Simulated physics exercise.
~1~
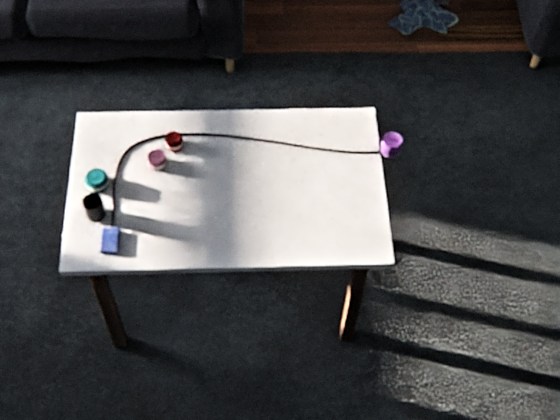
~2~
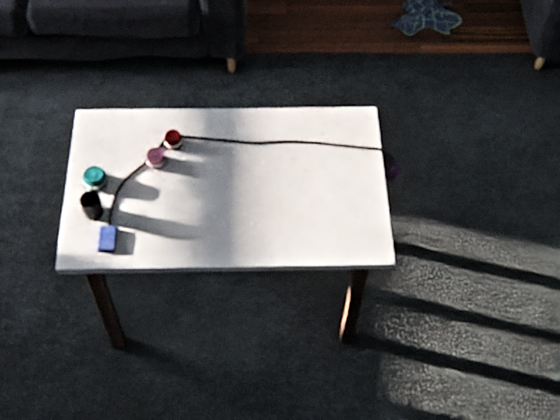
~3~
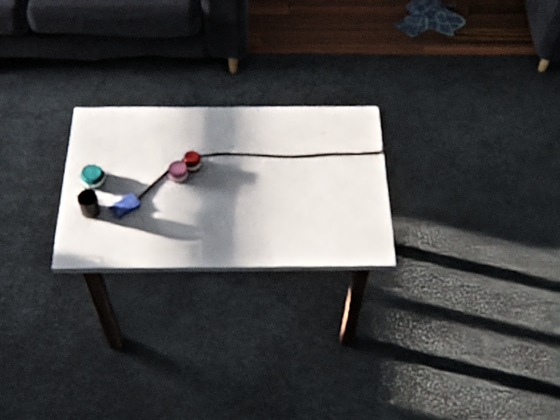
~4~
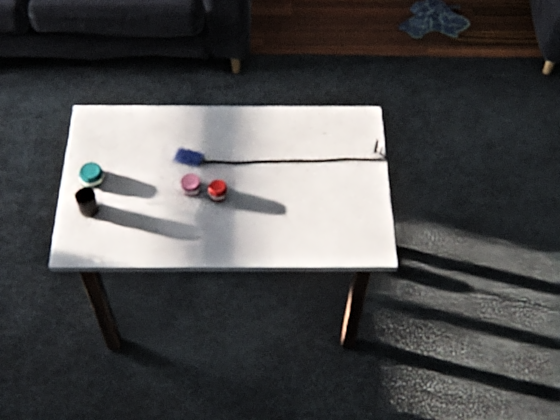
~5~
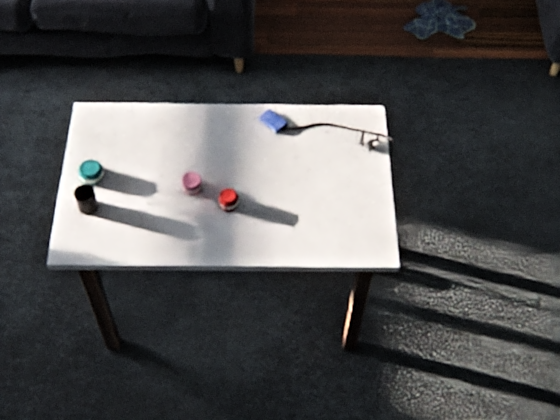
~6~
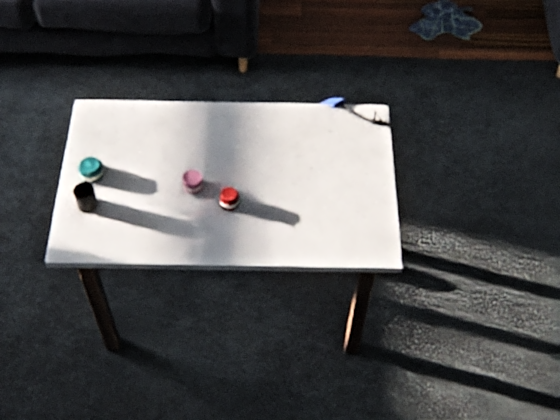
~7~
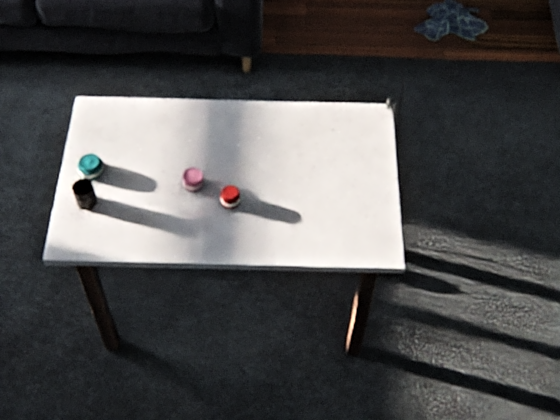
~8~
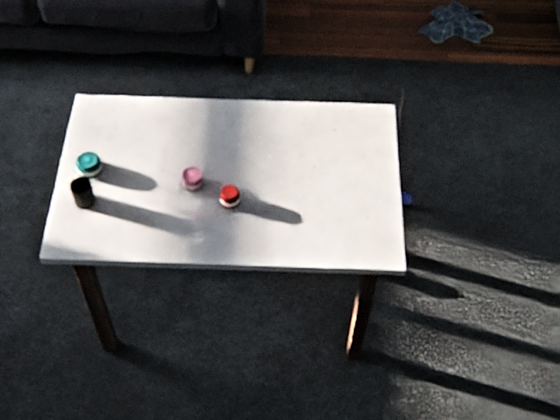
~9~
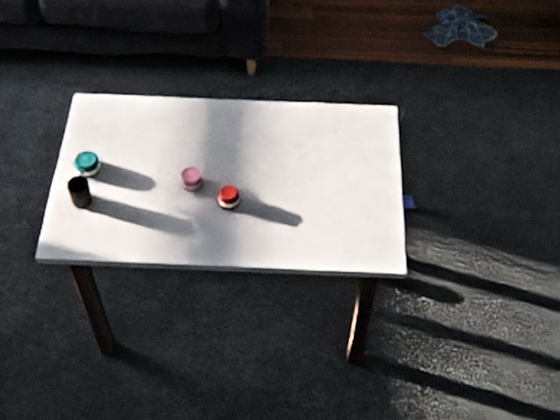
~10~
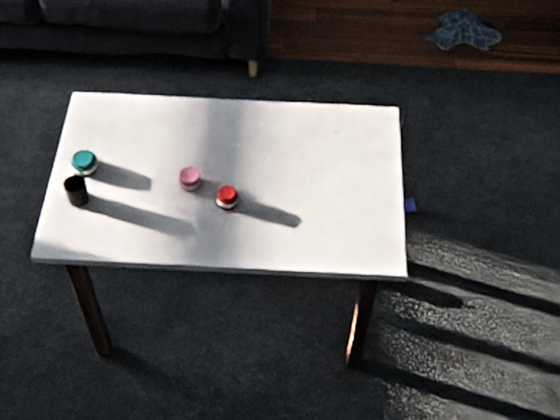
In a dim, carpeted room with a dark sofa behind, a white sideboard is seen from above as the view drifts slightly. A dark cable curves across it from a blue phone at the left, around red and pink containers, to a purple speaker at the right edge, near a teal jar and a black cup. The speaker drops off the side, pulling the cable taut. The phone slides right, while the red and pink containers are swept rightward and stop. The phone slips over the far right corner and ends beside the right edge, below the top, leaving four containers standing.
